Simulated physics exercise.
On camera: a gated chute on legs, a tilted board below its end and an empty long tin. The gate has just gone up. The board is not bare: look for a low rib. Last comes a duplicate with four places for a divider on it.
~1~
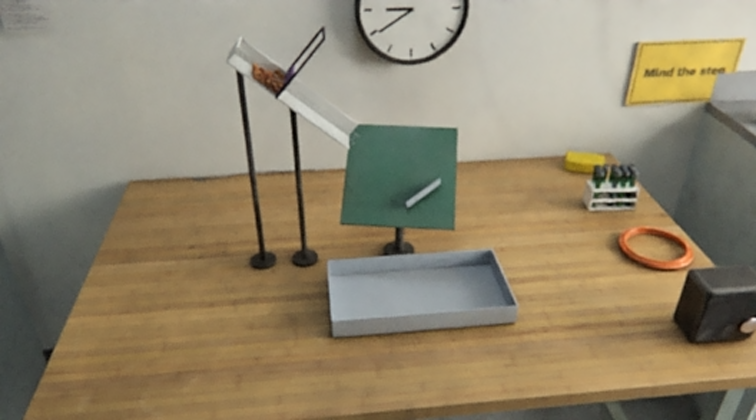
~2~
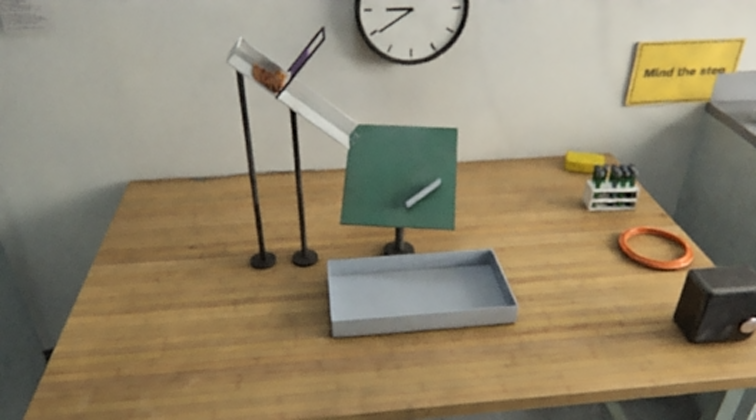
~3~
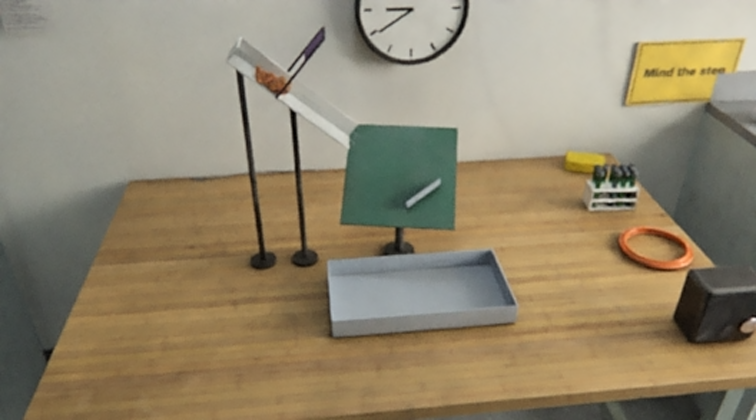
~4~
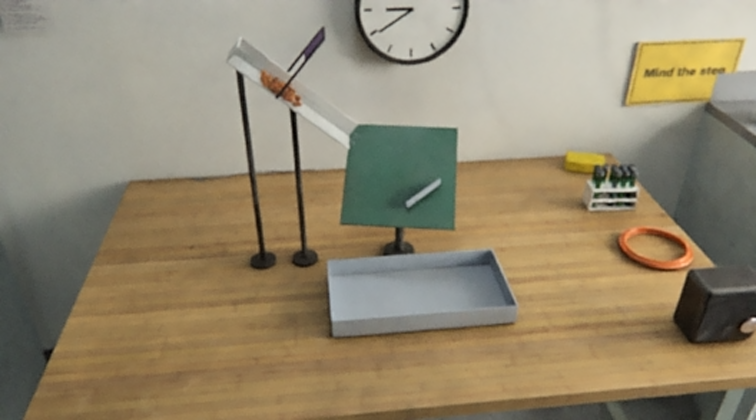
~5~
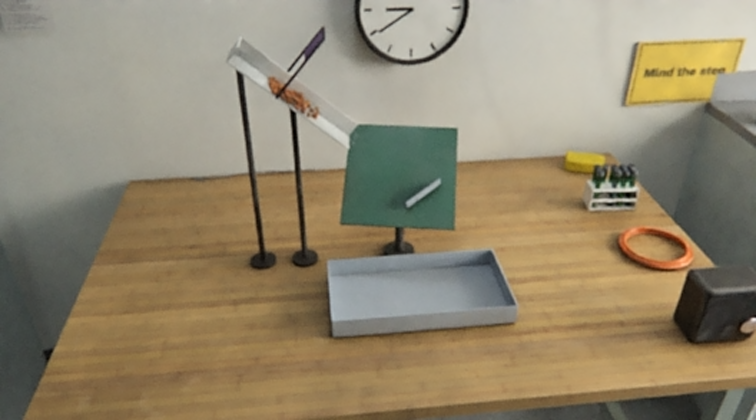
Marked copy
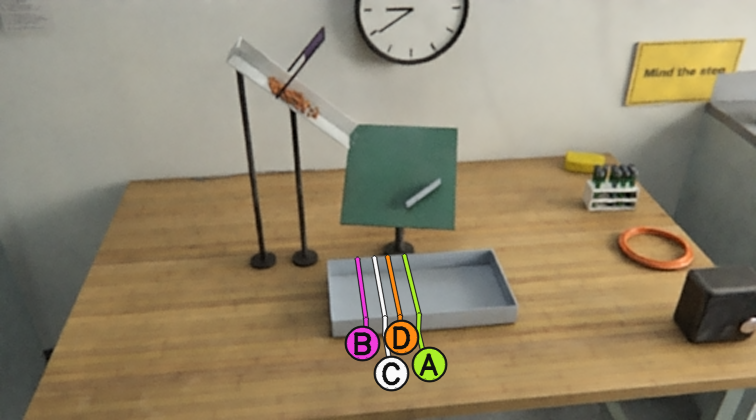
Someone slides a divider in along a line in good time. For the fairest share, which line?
D beats the others.
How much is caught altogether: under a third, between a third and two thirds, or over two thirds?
Over two thirds.
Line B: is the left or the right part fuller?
More lands on the right.
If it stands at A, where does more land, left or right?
More lands on the left.
On the marked copy, line A crosses the front rim at (418, 314); line B crosses the front rim at (365, 318); line C crosses the front rim at (384, 316); line D crosses the front rim at (399, 315).
If A is chosen, of what is caught, the bulk on the left of the divider, a small share on the right.
If B is chosen, of what is caught, none at all on the left of the divider, the whole lot on the right.
If C is chosen, of what is caught, a small share on the left of the divider, all but a few on the right.
If D is chosen, of what is caught, close to half on the left of the divider, close to half on the right.
